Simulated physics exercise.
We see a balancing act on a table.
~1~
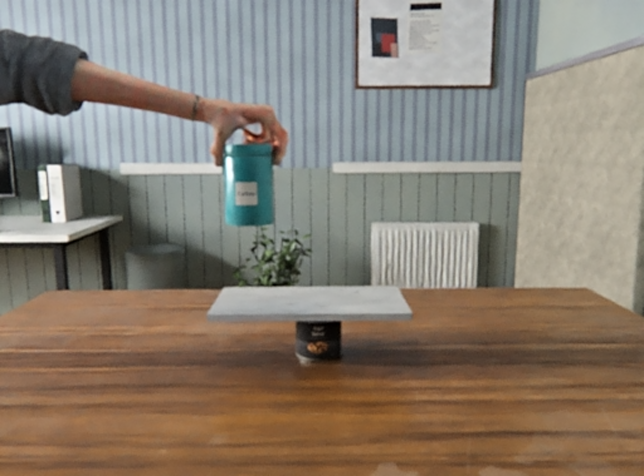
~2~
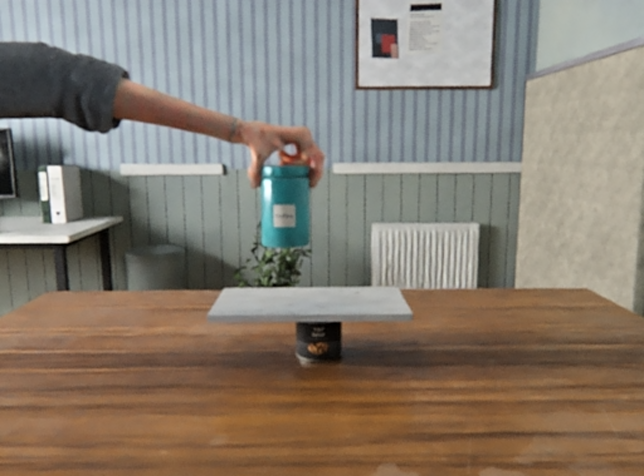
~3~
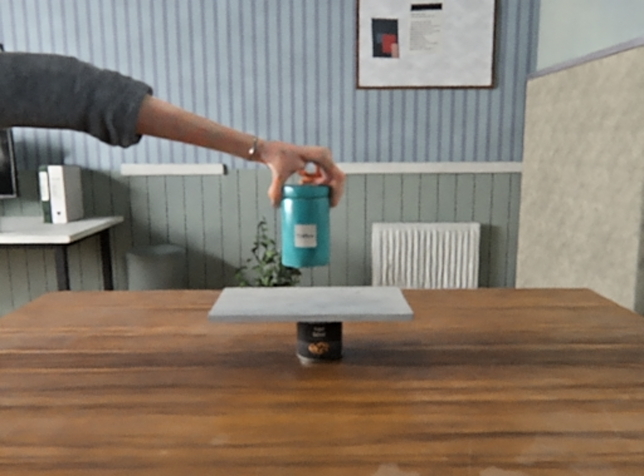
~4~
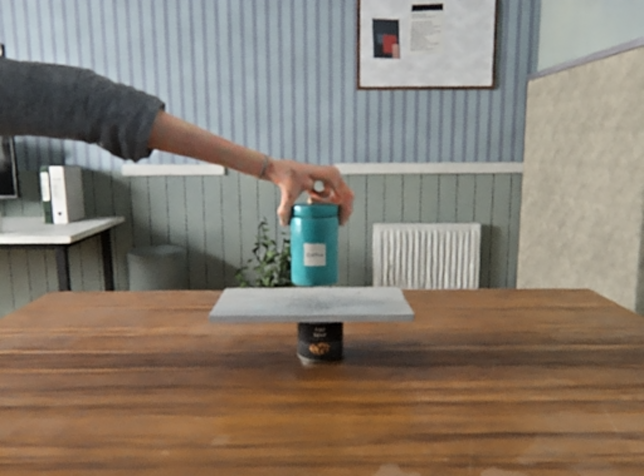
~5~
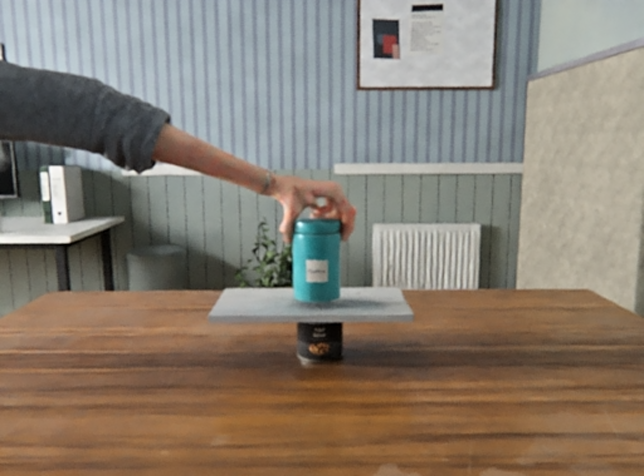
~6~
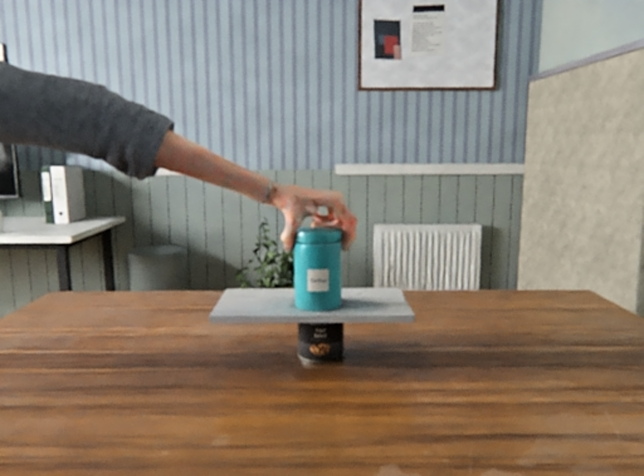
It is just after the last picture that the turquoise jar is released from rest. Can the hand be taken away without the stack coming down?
The stack carries the load.
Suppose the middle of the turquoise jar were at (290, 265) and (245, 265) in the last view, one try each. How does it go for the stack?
Result of try one: No collapse; result of try two: Collapse.
Then, 0.20 s after the last picture, nothing has stirred.
Then, 0.40 s after the last picture, turquoise jar resting near (318, 268).
At rest, all 3 in place. Seen from the same camera at the end, turquoise jar near (318, 268). The stack keeps its balance.
